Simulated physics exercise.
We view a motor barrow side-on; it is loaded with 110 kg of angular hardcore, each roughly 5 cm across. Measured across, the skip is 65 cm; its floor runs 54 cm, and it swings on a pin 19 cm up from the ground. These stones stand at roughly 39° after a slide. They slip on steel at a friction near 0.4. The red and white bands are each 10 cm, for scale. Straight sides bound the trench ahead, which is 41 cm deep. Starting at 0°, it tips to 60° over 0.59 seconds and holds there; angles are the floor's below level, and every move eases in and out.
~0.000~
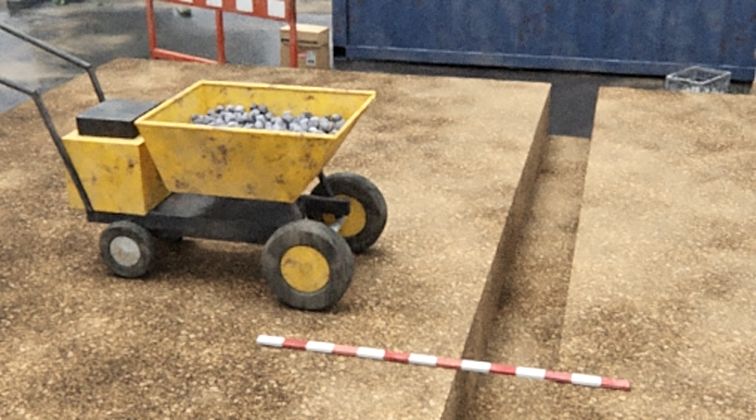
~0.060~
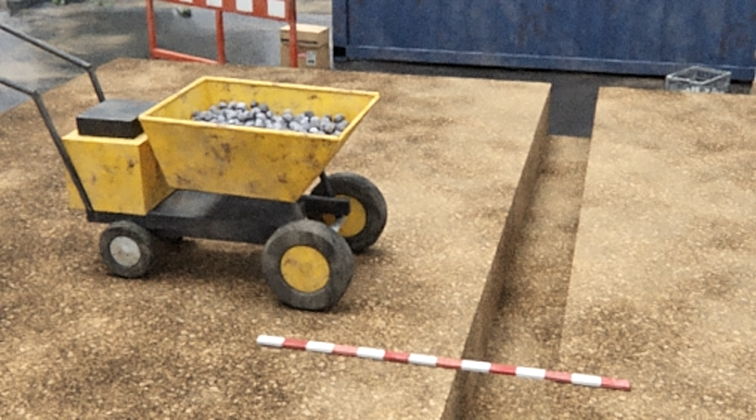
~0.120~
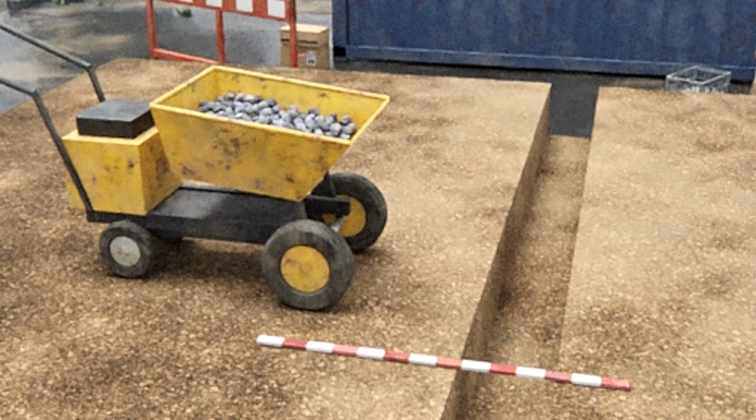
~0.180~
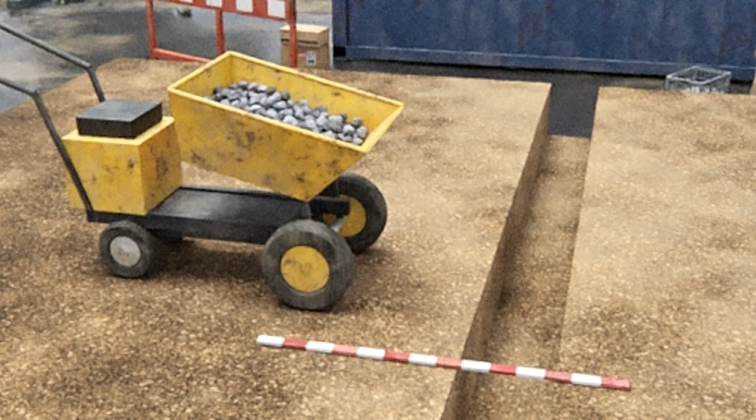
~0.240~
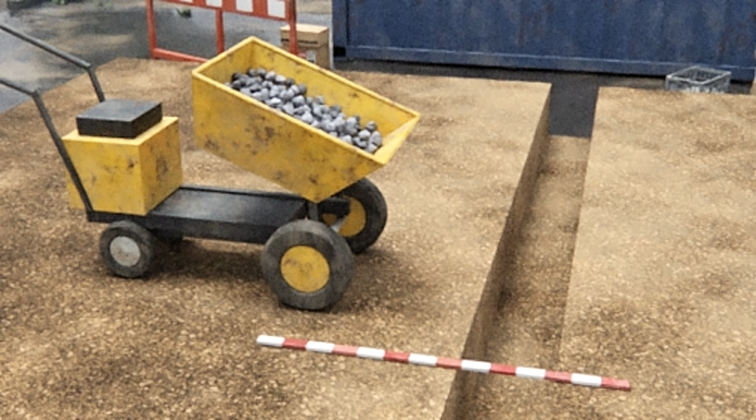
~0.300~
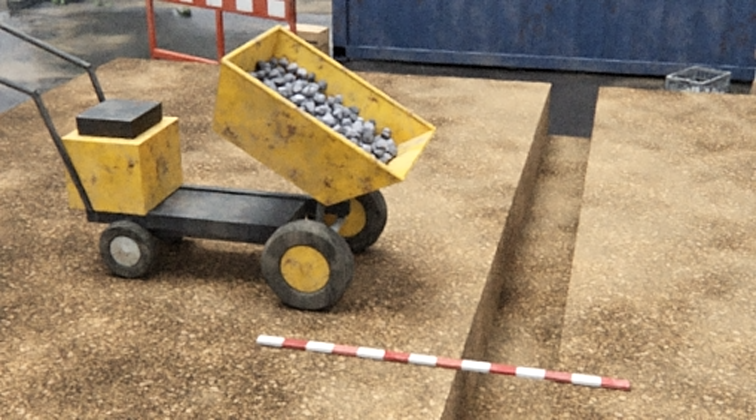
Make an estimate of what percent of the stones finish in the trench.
About 37 percent.
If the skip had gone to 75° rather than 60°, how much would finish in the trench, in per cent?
I'd guess some 90 in a hundred.
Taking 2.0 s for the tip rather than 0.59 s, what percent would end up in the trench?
Estimate: About 5 %.
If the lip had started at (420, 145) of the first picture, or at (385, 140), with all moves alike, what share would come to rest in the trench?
Around 10 and then 20 percent.
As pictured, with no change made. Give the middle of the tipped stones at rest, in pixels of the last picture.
The resting stones are centred at roughly (532, 374).
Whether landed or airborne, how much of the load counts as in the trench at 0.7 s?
By that moment, roughly 0 per cent of the load.
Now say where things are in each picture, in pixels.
In the first picture, the skip is at 0°, its lip at (334, 138); the top of the load is at (262, 120).
In the second picture, the skip is at 2°, its lip at (338, 140); the top of the load is at (243, 116); the stones move at 0.4 m/s on average.
In the third picture, lip at (350, 144), floor tilted 6°, highest stones at (237, 108); the stones move at 0.8 m/s on average.
In the fourth picture, lip at (366, 152), floor tilted 13°, highest stones at (241, 95); the stones move at 1.2 m/s on average.
In the fifth picture, the skip is at 22°, its lip at (385, 164); the top of the load is at (250, 79); the stones move at 1.4 m/s on average.
In the sixth picture, lip at (403, 180), floor tilted 31°, highest stones at (269, 68); the stones move at 1.4 m/s on average.
After 0.4 s the floor is at 50°; 100 % in the skip; the foremost stones are at (412, 192).
After 0.7 s the floor is at 60°; 96 % in the skip, 3 % short of the trench, 1 % in the trench; the foremost stones are at (490, 250).
After 1.0 s the floor is at 60°; 65 % in the skip, 4 % short of the trench, 28 % in the trench, 3 % past the trench; the foremost stones are at (624, 296).
After 3.0 s the floor is at 60°; 58 % in the skip, 2 % short of the trench, 37 % in the trench, 3 % past the trench; the foremost stones are at (681, 290).
